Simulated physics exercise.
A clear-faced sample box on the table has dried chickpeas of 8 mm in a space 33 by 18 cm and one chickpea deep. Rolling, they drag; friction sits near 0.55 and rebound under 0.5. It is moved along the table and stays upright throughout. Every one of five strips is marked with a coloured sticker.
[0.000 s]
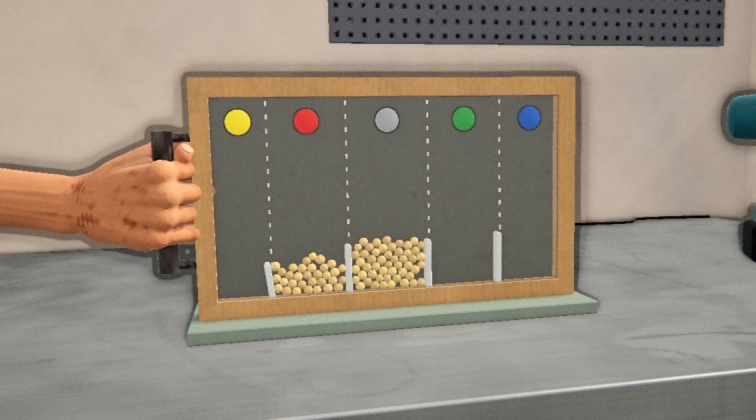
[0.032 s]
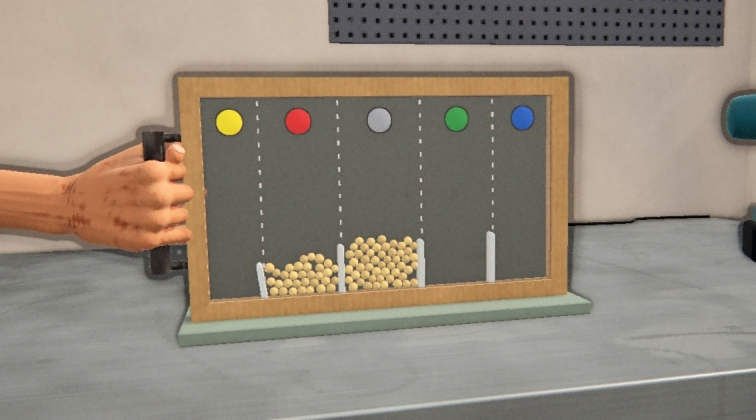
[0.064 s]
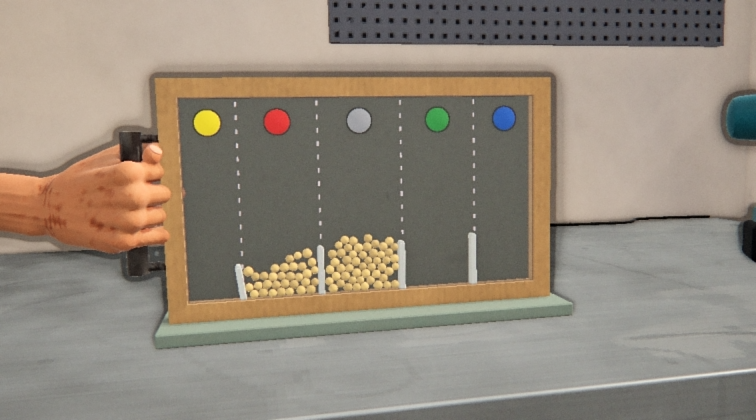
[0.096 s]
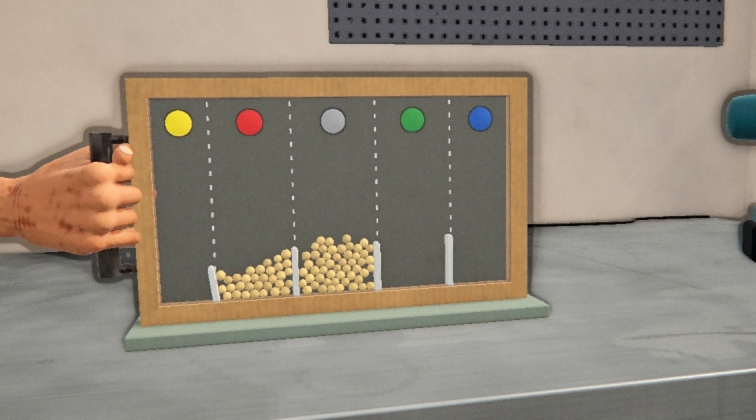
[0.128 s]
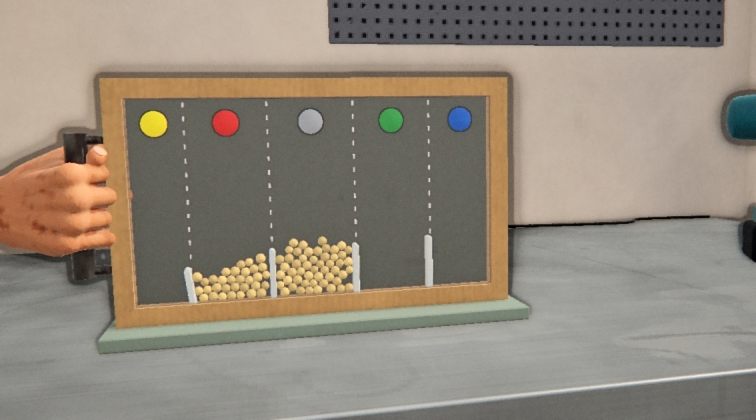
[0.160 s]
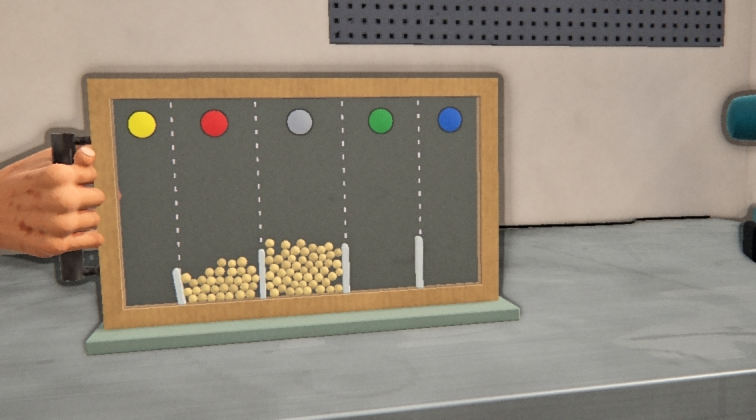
To begin with, a hand grips the black handle of a wood-framed, clear-faced box on a grey table, with small beige balls piled in the red and grey sections. The hand drags the box steadily to the left, and the balls shift and roll, their piles changing shape between the short white dividers.
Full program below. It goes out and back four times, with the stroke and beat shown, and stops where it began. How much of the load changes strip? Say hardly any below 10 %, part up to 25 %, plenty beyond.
A moderate share.
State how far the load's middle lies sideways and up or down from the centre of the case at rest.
The middle sits around 4 cm left of it and 7 cm below it.
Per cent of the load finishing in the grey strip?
Some 50 percent.
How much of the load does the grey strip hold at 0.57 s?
It works out at about 55 percent.
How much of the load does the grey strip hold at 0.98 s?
It works out at roughly 50 %.
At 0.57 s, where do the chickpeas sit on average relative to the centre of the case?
Left by about 4 cm and below by about 7 cm.
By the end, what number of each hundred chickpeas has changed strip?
Roughly 15 in a hundred.
After 0.57 s, it is 5 cm to the left; red 40 %, grey 55 %; 10 % have changed strip.
After 0.98 s, it is at its start; red 40 %, green 5 %, yellow 5 %, grey 50 %; 15 % have changed strip.
After 1.33 s, it is at its start; red 40 %, green 5 %, yellow 5 %, grey 50 %; 15 % have changed strip.
At rest by 1.9 s, it is at its start; red 40 %, blue 0 %, green 5 %, yellow 5 %, grey 50 %; 15 % have changed strip.
